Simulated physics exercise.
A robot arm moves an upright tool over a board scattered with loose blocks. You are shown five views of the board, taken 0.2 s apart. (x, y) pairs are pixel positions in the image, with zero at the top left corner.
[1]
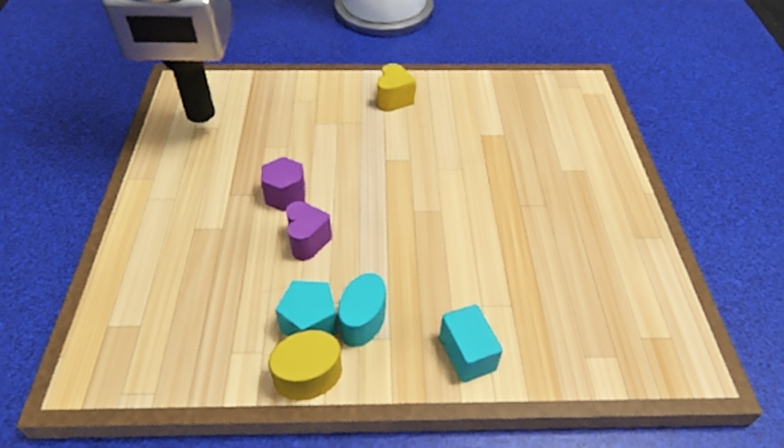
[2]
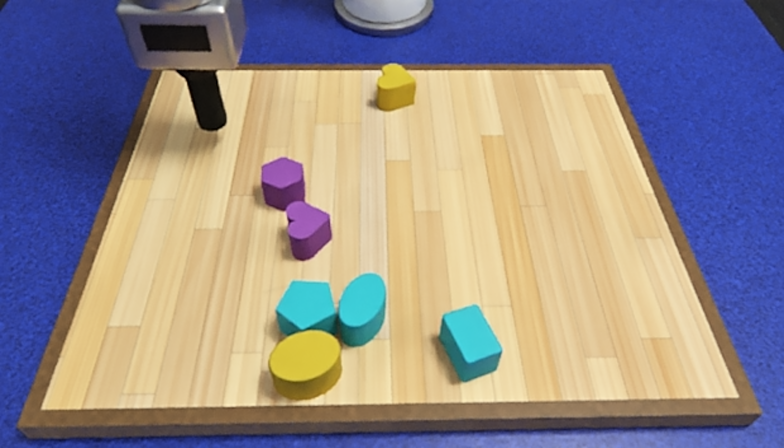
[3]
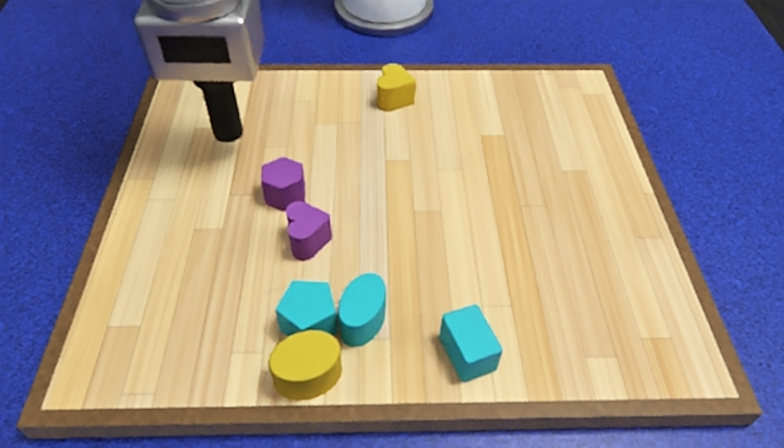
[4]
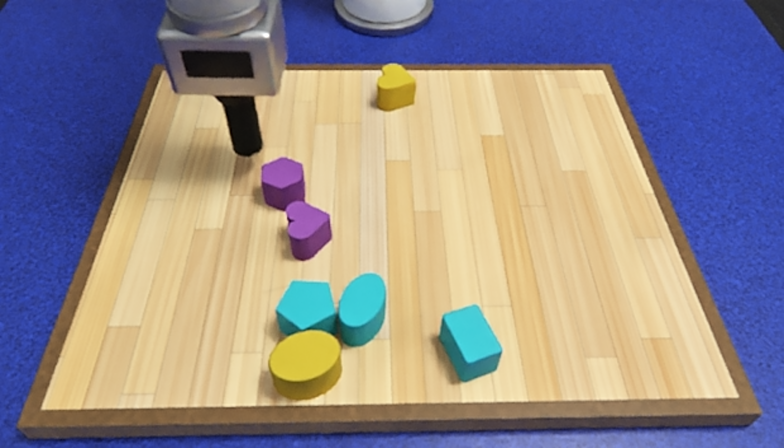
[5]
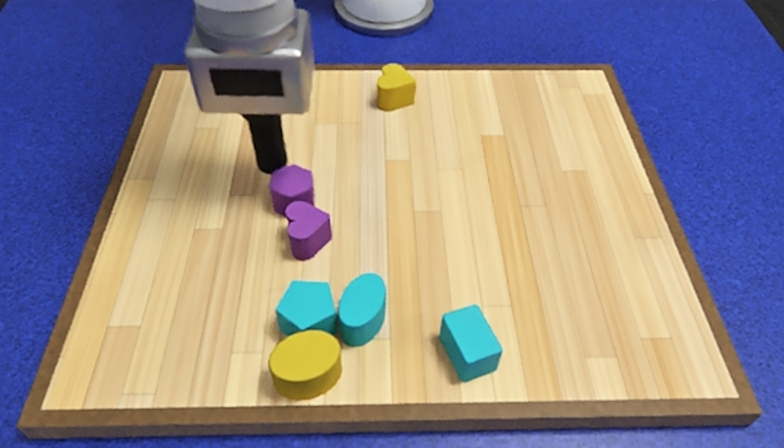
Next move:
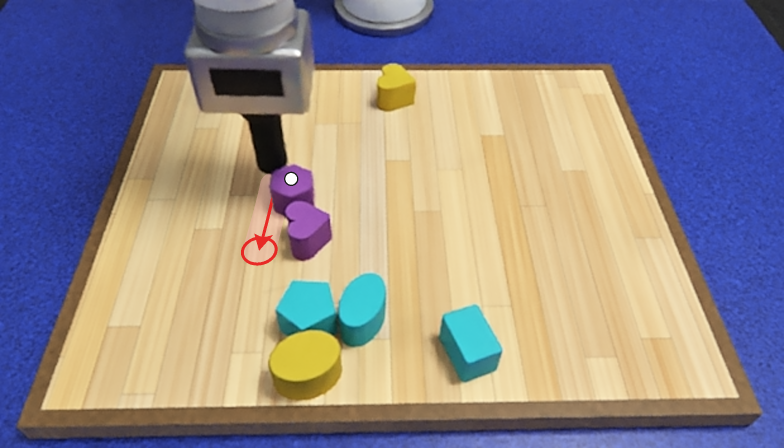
A robot arm slid its black tool diagonally down and to the right across the wooden board, then nudged the purple hexagon slightly toward the purple heart, while the other blocks stayed still.
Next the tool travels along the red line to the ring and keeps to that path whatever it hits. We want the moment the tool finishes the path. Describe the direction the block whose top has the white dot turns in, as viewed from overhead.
From above, it turns counterclockwise.
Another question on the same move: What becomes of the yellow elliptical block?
That block stays in place.
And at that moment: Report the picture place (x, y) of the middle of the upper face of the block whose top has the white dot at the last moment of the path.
I'd say the block whose top has the white dot ends with its top centre at (301, 195).
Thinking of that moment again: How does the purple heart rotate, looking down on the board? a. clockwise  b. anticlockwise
Option a.
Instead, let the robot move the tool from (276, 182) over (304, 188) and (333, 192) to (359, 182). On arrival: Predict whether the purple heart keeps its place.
Somewhere new.
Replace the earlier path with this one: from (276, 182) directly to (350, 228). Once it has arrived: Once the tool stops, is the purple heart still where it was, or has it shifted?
That block moves.
Path on the board, from (276, 182) directly to (259, 251); the dot is on the purple hexagon.
On the path given first. Halfway along, tool (265, 198); purple hexagon (301, 195), turned 55° anticlockwise; purple heart (314, 227), turned 30° clockwise.
At the end, tool (255, 234); purple hexagon (301, 195), turned 55° anticlockwise; yellow elliptical block in place; purple heart (314, 228), turned 30° clockwise; turquoise pentagon in place.
